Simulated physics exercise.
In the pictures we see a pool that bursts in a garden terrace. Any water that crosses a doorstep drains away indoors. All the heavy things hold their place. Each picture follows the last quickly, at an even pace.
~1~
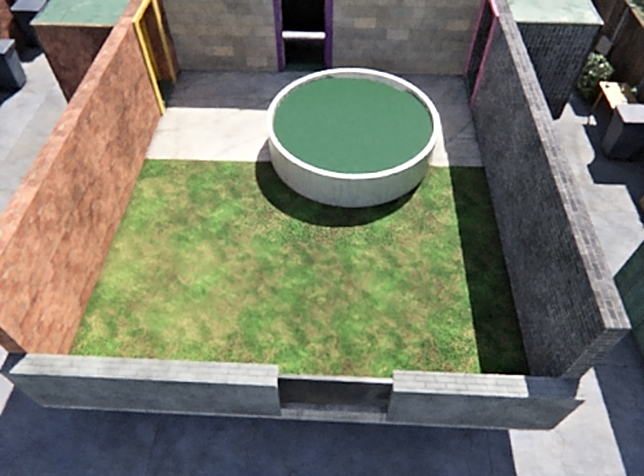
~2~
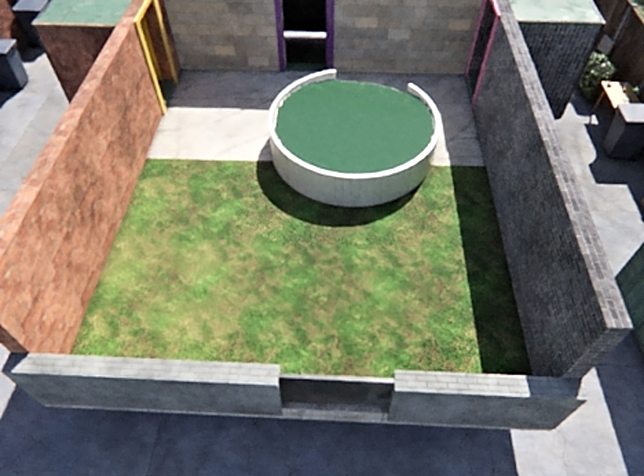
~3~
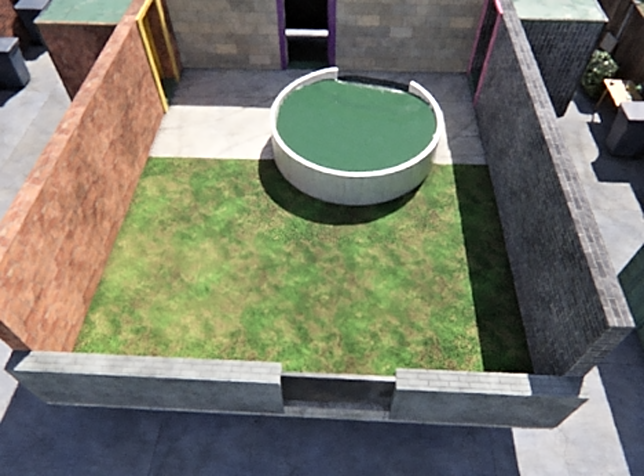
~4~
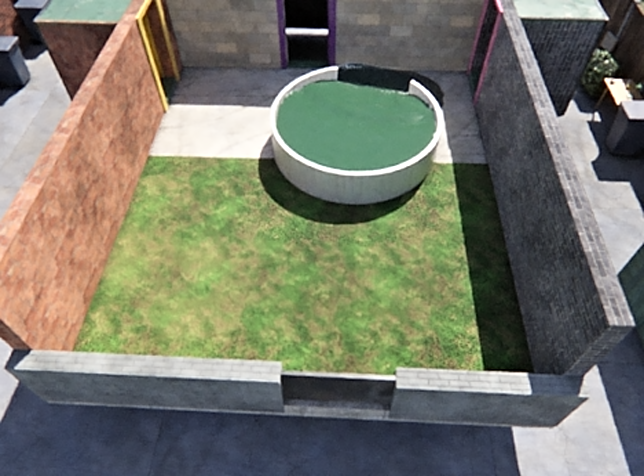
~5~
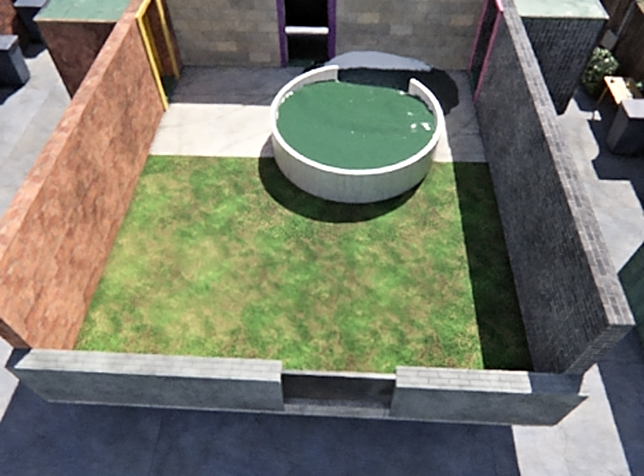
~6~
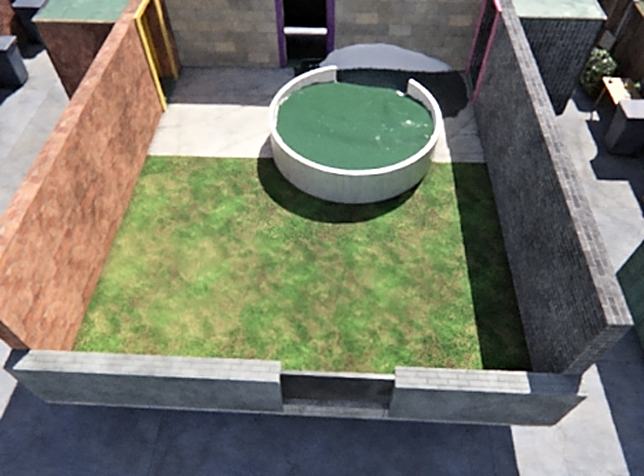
A round pool on a walled terrace opens at its far side and water pours out.
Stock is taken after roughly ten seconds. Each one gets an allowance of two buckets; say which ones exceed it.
In the end the purple door is going to be swamped; the yellow door is going to be swamped; the pink door is going to be swamped.
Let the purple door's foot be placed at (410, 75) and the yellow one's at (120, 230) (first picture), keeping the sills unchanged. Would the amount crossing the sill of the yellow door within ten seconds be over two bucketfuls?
I'd say the yellow door remains short of it.
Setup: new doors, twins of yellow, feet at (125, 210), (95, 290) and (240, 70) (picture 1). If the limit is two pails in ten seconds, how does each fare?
First ends up below, second ends up below, third ends up below.
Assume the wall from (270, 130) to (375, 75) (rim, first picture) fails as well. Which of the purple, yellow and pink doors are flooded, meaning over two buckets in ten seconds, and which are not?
The purple exceeds it, the yellow exceeds it, and the pink falls short.
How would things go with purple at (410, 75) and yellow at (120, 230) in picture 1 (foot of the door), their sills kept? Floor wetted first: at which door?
Earliest to get wet is the purple one.
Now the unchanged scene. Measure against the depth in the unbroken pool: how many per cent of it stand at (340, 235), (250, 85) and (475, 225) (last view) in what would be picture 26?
Estimate: 0, 8, 8 %.
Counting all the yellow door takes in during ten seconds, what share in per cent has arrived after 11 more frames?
Share at that point: Roughly 0 %.
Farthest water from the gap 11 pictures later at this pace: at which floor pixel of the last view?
My best guess is about (181, 68).
A moment on, water covers 10 % of the floor; the purple door under two buckets in, the yellow door not reached, the pink door under two buckets in.
Next, water covers 25 % of the floor; the purple door over two buckets in, the yellow door not reached, the pink door far over two buckets in.
Then, water covers 40 % of the floor; the purple door far over two buckets in, the yellow door over two buckets in, the pink door far over two buckets in.
Later, water covers 70 % of the floor; the purple door far over two buckets in, the yellow door over two buckets in, the pink door far over two buckets in.
In the end, water covers 100 % of the floor; the purple door far over two buckets in, the yellow door over two buckets in, the pink door far over two buckets in.
